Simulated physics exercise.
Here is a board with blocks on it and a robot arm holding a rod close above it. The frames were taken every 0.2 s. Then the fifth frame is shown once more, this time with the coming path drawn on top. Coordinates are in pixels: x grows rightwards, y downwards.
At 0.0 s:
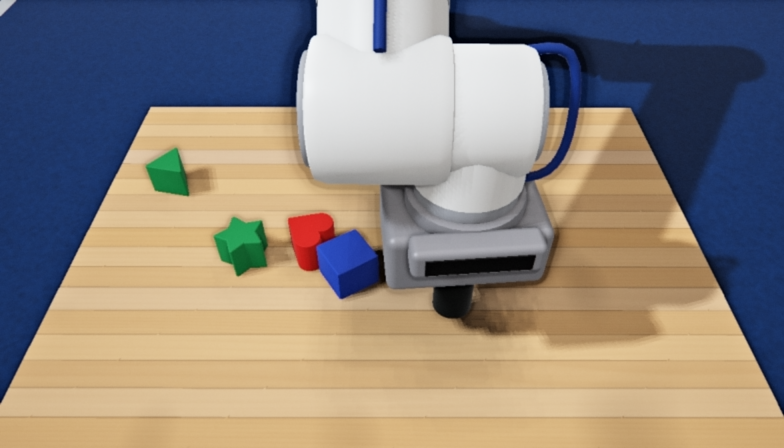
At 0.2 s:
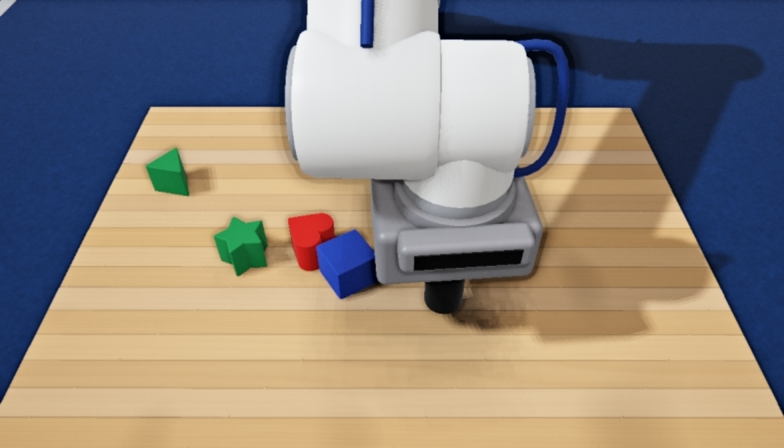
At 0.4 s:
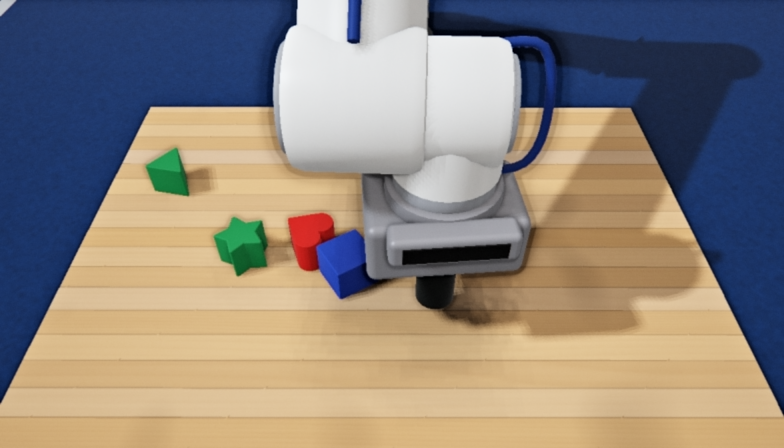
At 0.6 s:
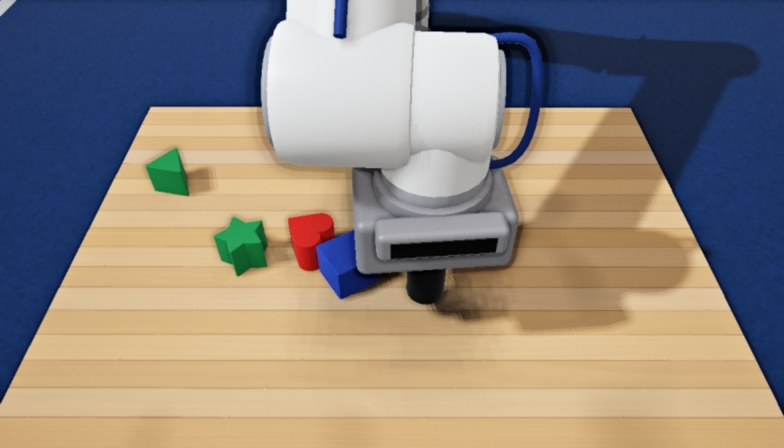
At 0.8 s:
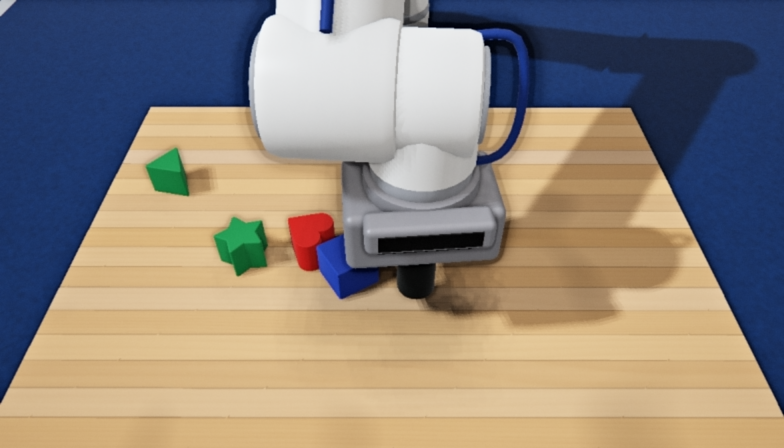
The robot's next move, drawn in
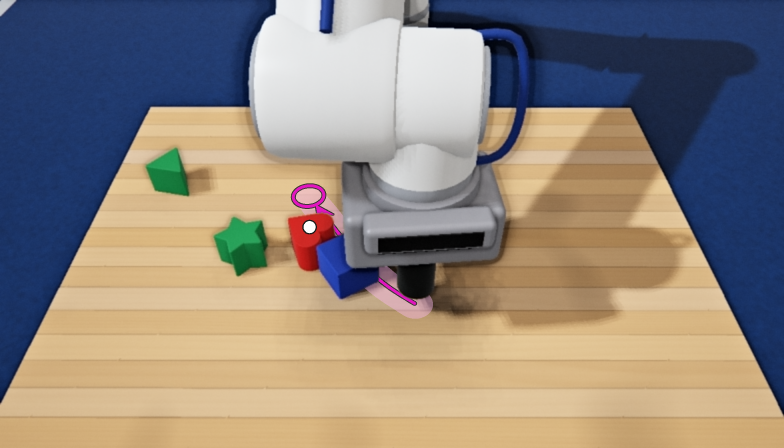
A white and grey robot arm with a blue cable holds a short black rod close above a pale wooden board on a blue surface, seen from above at a steady angle. A green triangular block lies at the upper left, with a green star, a red heart and a blue block nearer the middle. The arm slides slowly a short way left and slightly back, partly covering the blue block, while the blocks stay still.
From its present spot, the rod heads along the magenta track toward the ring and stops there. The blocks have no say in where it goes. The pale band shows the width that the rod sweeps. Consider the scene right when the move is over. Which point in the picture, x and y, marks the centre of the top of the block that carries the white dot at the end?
I'd place it at (241, 208), taking the centre of its top.
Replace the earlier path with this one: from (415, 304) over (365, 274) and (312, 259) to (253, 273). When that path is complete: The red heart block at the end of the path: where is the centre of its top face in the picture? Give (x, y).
Its top centre is at about (235, 193).
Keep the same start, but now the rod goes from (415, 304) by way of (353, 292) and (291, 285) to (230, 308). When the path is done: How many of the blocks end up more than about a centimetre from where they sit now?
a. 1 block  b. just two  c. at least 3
That would be b.
Path on the board, from (415, 304) via (351, 249), ending at (309, 196); the dot is on the red heart block.
What follows on the original path. One third of the way, rod at (366, 250); red heart block at (292, 223); blue square piece at (326, 236), turned 35° anticlockwise.
Two thirds of the way, rod at (333, 211); green star at (226, 234), turned 45° anticlockwise; red heart block at (254, 209), turned 40° anticlockwise; blue square piece at (294, 207), turned 65° anticlockwise.
At the end, rod at (306, 177); green star at (222, 236), turned 60° anticlockwise; red heart block at (241, 208), turned 55° anticlockwise; blue square piece at (281, 197), turned 90° anticlockwise; blue heart block in place.
